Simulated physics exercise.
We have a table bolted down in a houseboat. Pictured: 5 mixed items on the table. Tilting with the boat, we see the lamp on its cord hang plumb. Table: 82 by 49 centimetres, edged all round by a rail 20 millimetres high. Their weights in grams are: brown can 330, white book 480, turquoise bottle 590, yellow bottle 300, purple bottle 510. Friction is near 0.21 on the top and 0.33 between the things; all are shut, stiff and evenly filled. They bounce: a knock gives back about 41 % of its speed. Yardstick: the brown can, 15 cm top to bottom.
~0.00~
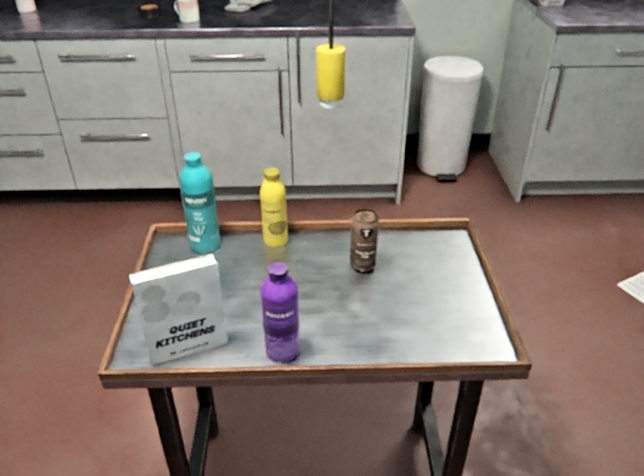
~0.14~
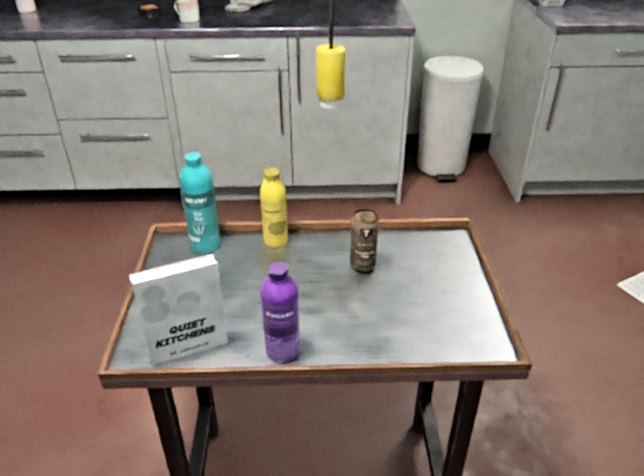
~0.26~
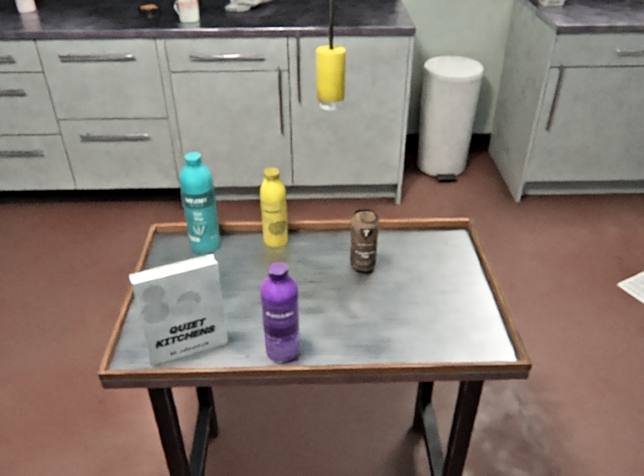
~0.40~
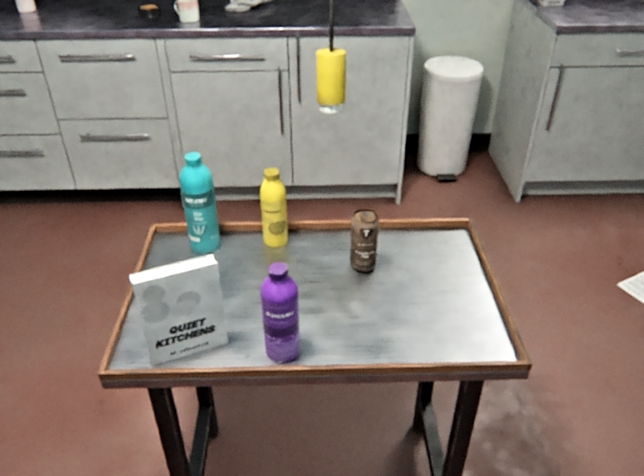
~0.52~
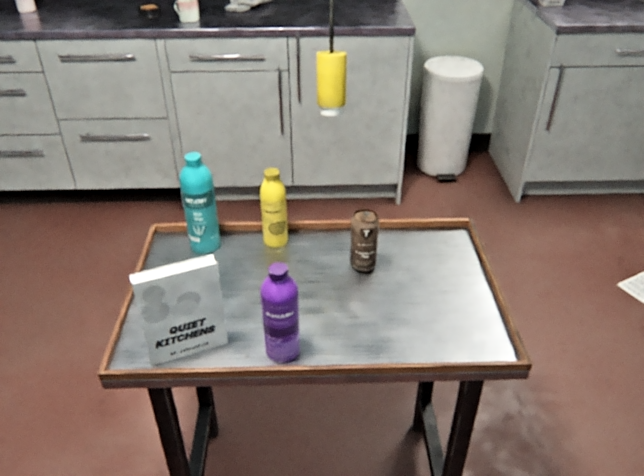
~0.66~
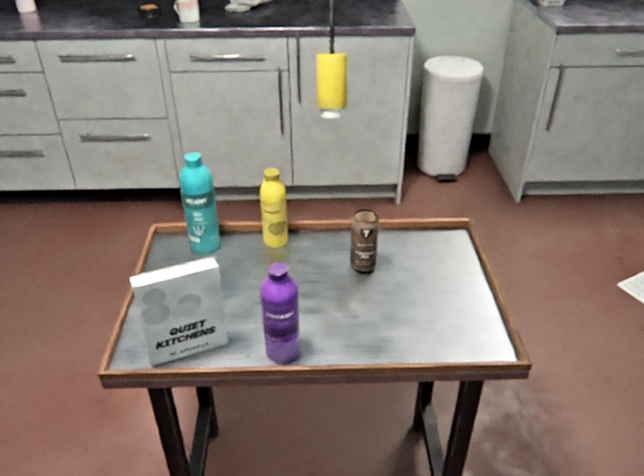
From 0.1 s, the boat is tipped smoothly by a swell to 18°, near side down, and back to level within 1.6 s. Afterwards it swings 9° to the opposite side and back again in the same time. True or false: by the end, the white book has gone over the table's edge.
True.
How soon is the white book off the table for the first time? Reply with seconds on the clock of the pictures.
Answer: Near 0.9 s.
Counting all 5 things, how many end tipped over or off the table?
2.
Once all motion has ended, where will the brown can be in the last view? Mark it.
Resting point, approx. (375, 317) px.
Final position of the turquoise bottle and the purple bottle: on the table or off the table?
Once it settles, the turquoise bottle keeps within bounds; as for the purple bottle, it has gone out of bounds.
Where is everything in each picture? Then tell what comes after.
The first frame shows boat level; white book (182, 311); brown can (364, 241).
The second frame shows boat level; yellow bottle (274, 207); purple bottle (281, 311).
The third frame shows floor tilted 2°, near side down; brown can (364, 241); turquoise bottle (200, 203).
The fourth frame shows floor tilted 6°, near side down; yellow bottle (274, 207); purple bottle (281, 311).
The fifth frame shows floor tilted 10°, near side down; brown can (364, 242); turquoise bottle (200, 203).
The sixth frame shows floor tilted 14°, near side down; white book (183, 313); yellow bottle (274, 208).
Around 1.26 s, floor tilted 10°, near side down; white book now off the table; purple bottle tipped 27° against what carries it; turquoise bottle shifted 16 cm.
Around 1.66 s, boat level; purple bottle now off the table; turquoise bottle shifted 26 cm; brown can shifted 26 cm.
Finally (3.8 s), off the table, white book and purple bottle; not toppled but over 5 cm from the start, brown can, turquoise bottle and yellow bottle.
